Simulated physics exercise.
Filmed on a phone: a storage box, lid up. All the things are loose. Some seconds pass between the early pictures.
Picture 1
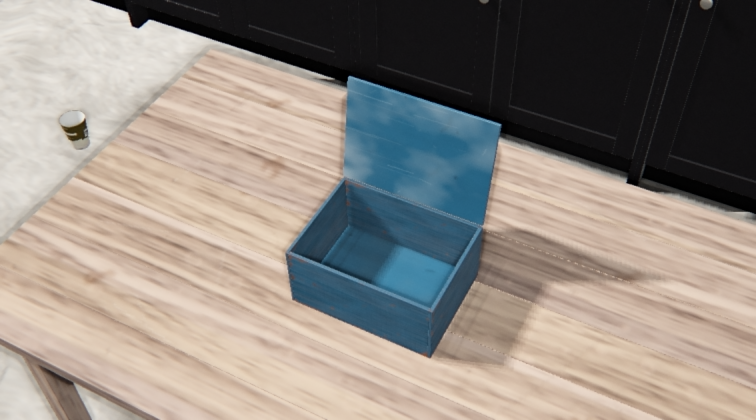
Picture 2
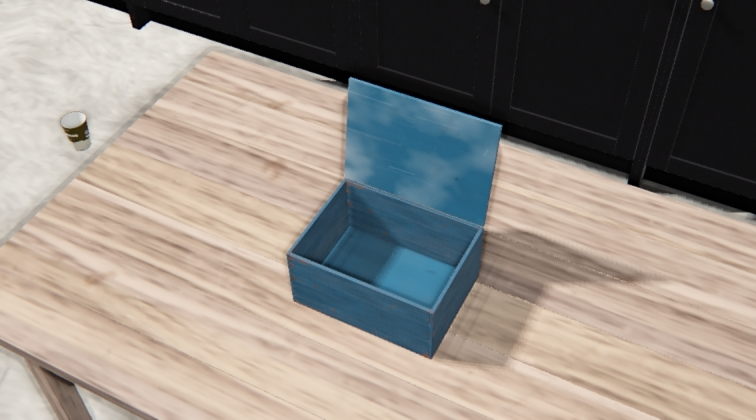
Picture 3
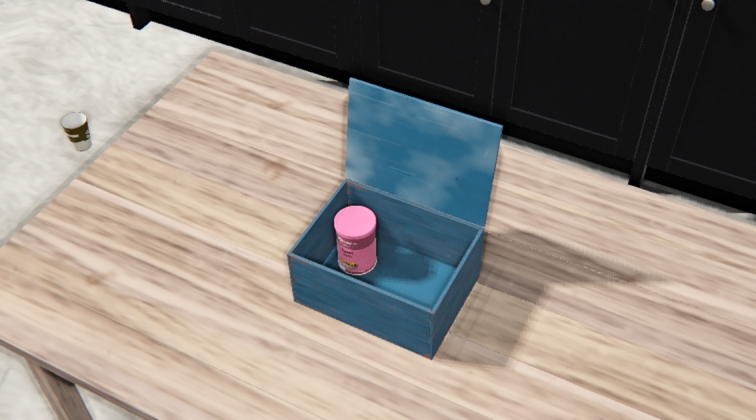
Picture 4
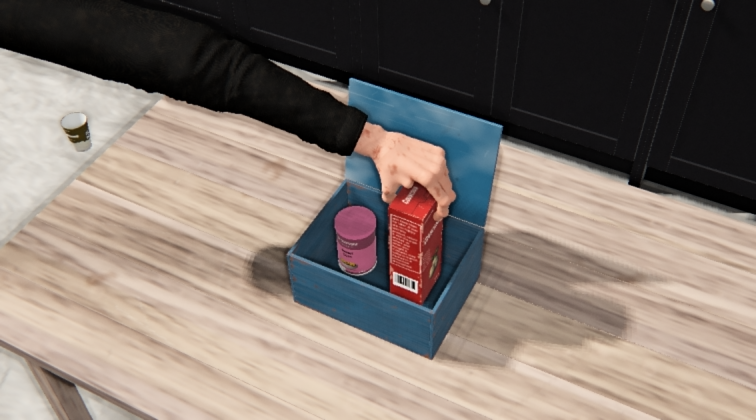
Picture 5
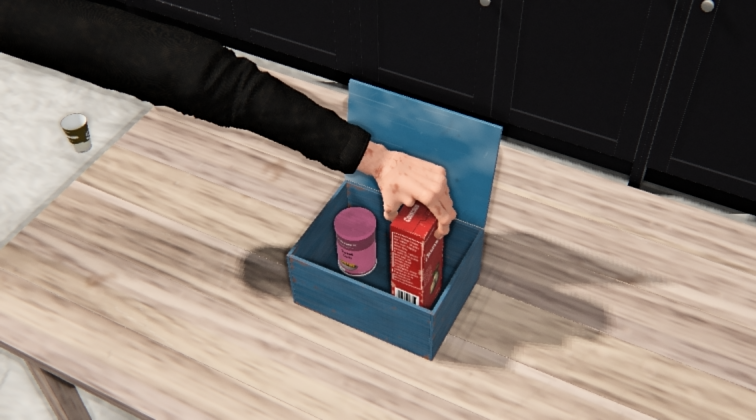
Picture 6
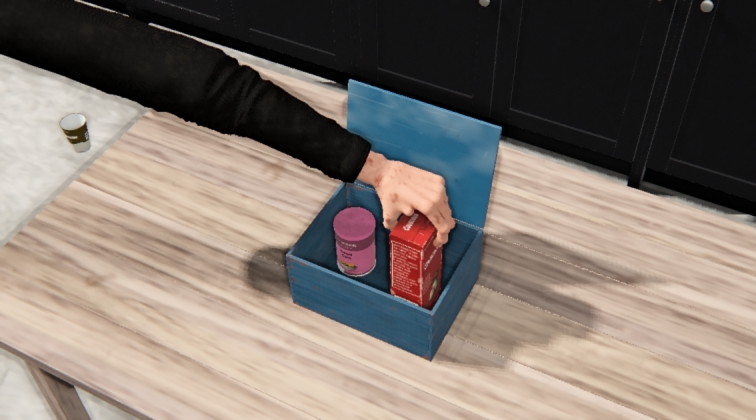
A blue open box sitting empty on a wooden table, then holding a pink tin, as a hand lowers a red carton beside it.
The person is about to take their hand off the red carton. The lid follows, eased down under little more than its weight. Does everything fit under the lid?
As it turns out, it is held up.
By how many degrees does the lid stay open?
About 50°.
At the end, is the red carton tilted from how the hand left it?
The red carton stays as placed.
Then, 1.00 s on from there, lid starting down.
Then, 1.30 s on from there, lid 79° above the rim.
Then, 1.50 s on from there, lid 65° above the rim.
Then, 1.60 s on from there, lid 57° above the rim.
In the end, lid 52° above the rim; both unmoved. At the end, from the last picture's camera, red carton near (416, 267).
